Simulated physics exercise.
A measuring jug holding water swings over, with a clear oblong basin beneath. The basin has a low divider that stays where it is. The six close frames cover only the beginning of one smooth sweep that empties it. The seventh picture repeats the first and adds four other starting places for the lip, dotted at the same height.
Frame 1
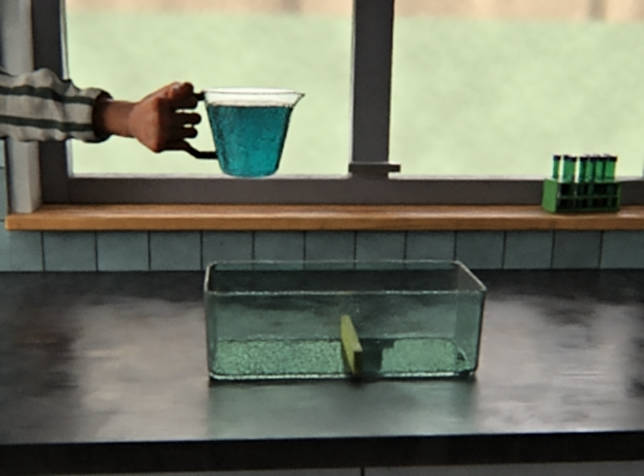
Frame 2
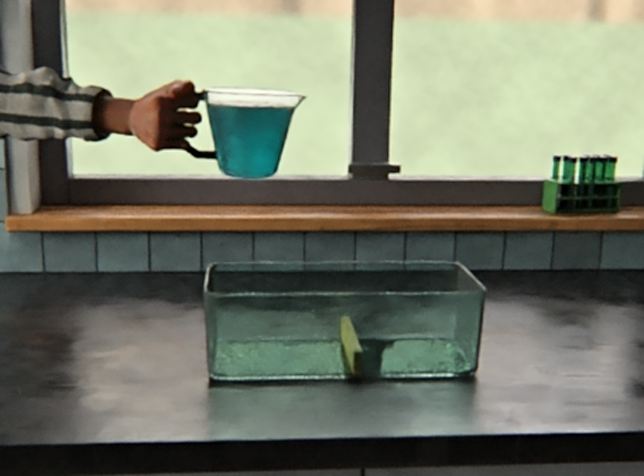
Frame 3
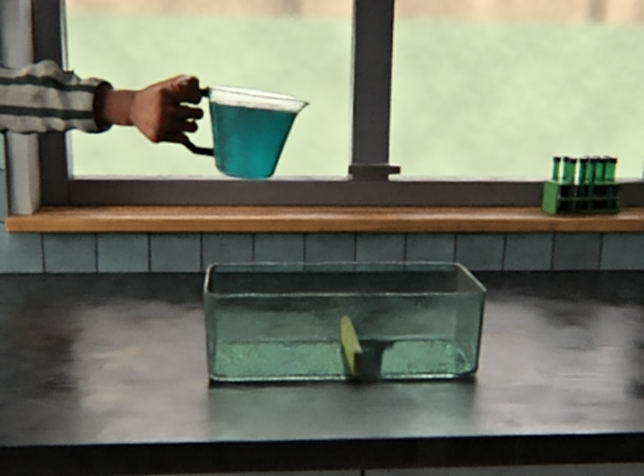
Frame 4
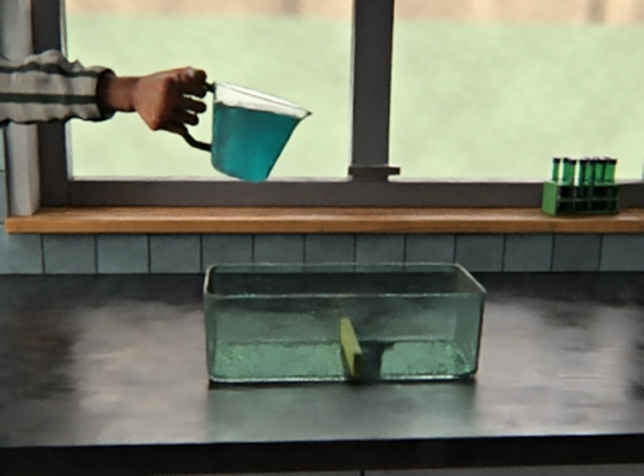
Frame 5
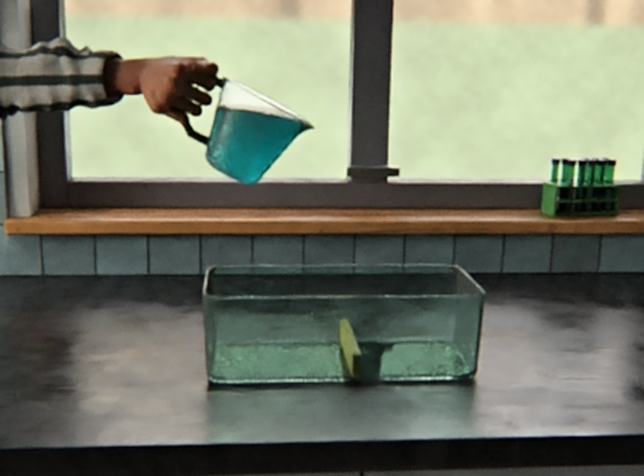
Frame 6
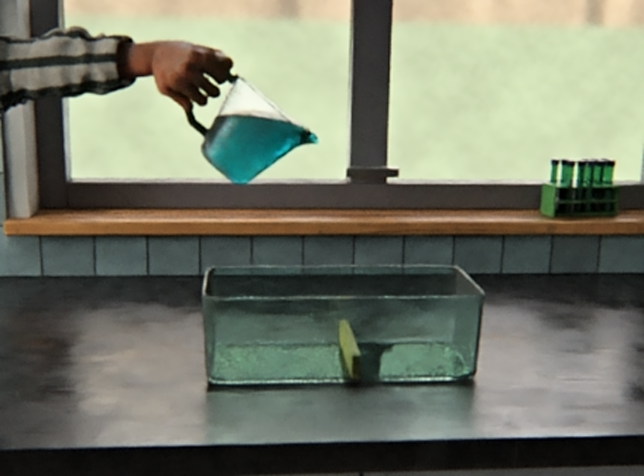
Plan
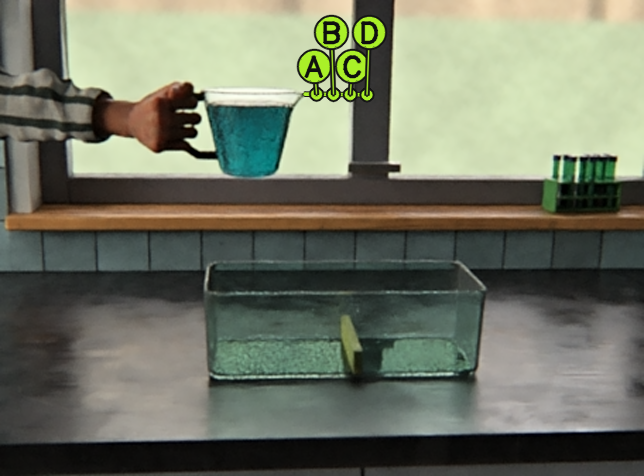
A hand in a striped sleeve held a jug of blue water above a clear oblong basin with a low yellowish divider, then gradually tilted it rightward until the water reached over the lip.
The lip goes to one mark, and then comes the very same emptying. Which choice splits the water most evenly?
A is best.
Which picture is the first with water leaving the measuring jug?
In picture 6.
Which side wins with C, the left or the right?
The right one.
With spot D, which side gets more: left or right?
More ends on the right.
In lime, A at (316, 94); B at (333, 94); C at (350, 94); D at (366, 94).
If A is chosen, about 51 % ends left of the wall and 44 % right of it; 5 % is lost outside.
If B is chosen, about 25 % ends left of the wall and 68 % right of it; 7 % is lost outside.
If C is chosen, about 12 % ends left of the wall and 80 % right of it; 8 % is lost outside.
If D is chosen, about 12 % ends left of the wall and 78 % right of it; 10 % is lost outside.
